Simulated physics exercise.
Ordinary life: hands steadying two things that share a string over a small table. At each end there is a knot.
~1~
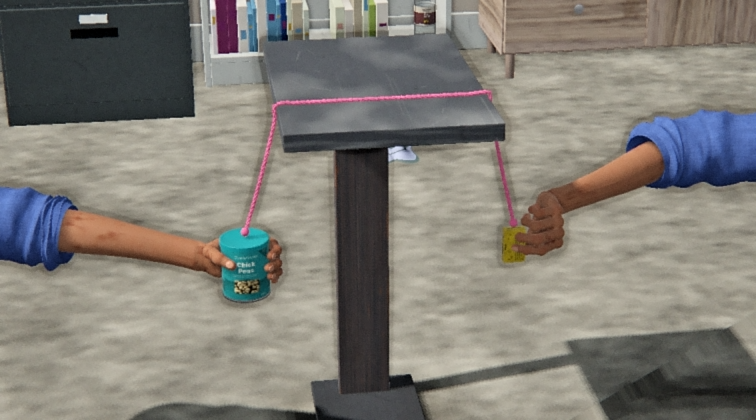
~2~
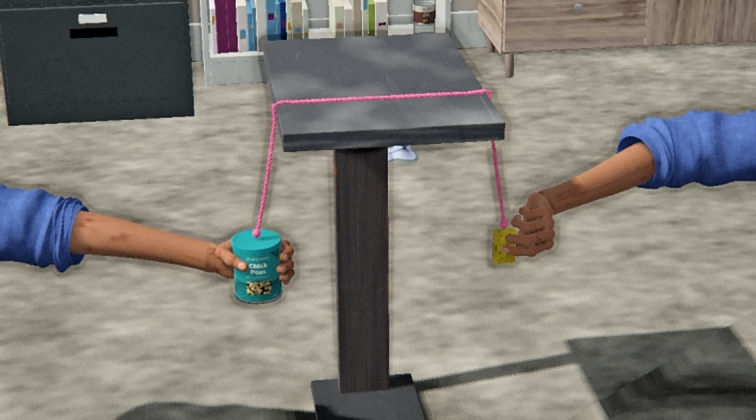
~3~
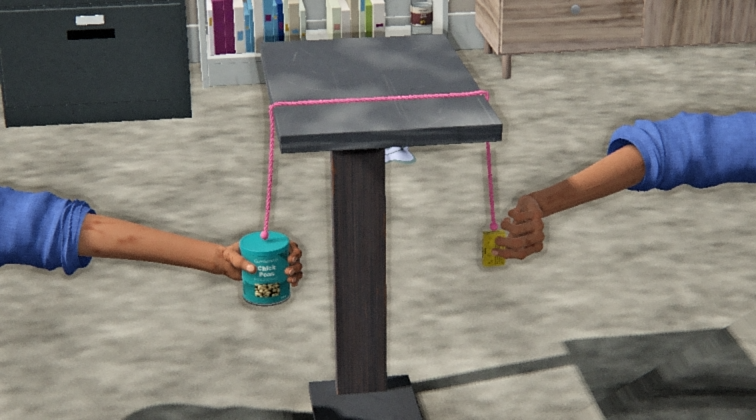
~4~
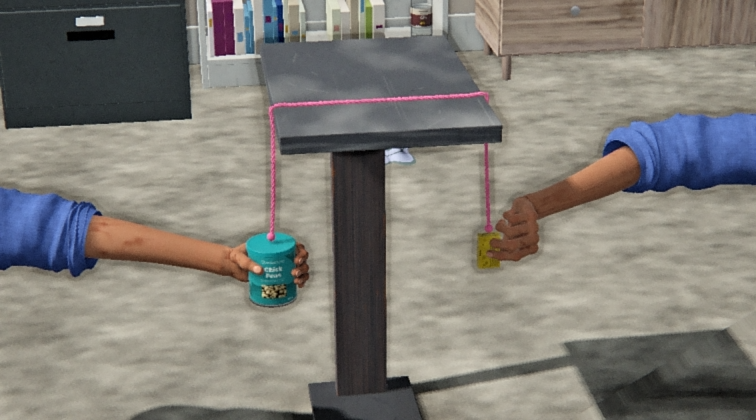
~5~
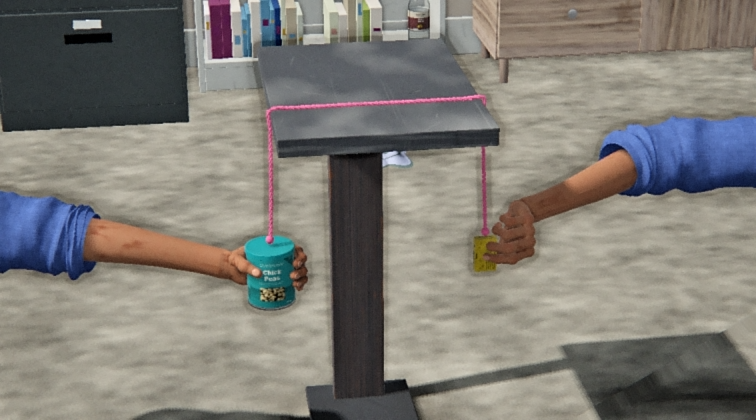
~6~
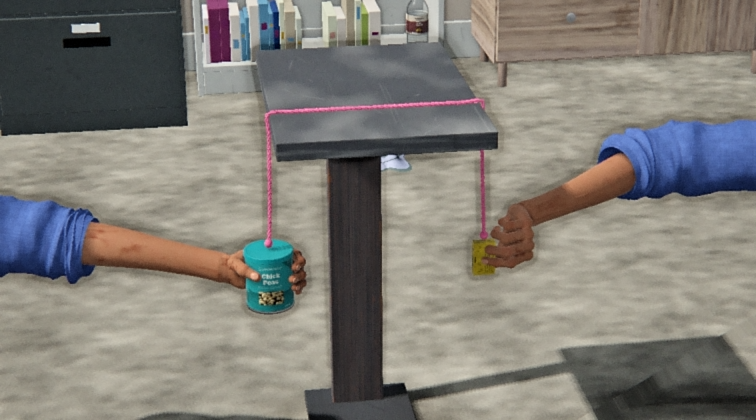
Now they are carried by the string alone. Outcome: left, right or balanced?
It travels left.
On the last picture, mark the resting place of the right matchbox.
About (391, 316).
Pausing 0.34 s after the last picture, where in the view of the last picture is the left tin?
Near (276, 394).
Then, 0.34 s after the last picture, left tin lower near (276, 394); right matchbox pulled up onto the top near (498, 45).
Then, 0.66 s after the last picture, left tin down on the floor; right matchbox lower.
Then, 0.98 s after the last picture, left tin down on the floor; right matchbox down on the floor near (246, 362).
At rest, left tin down on the floor; right matchbox down on the floor near (391, 316). The string goes down on the left.
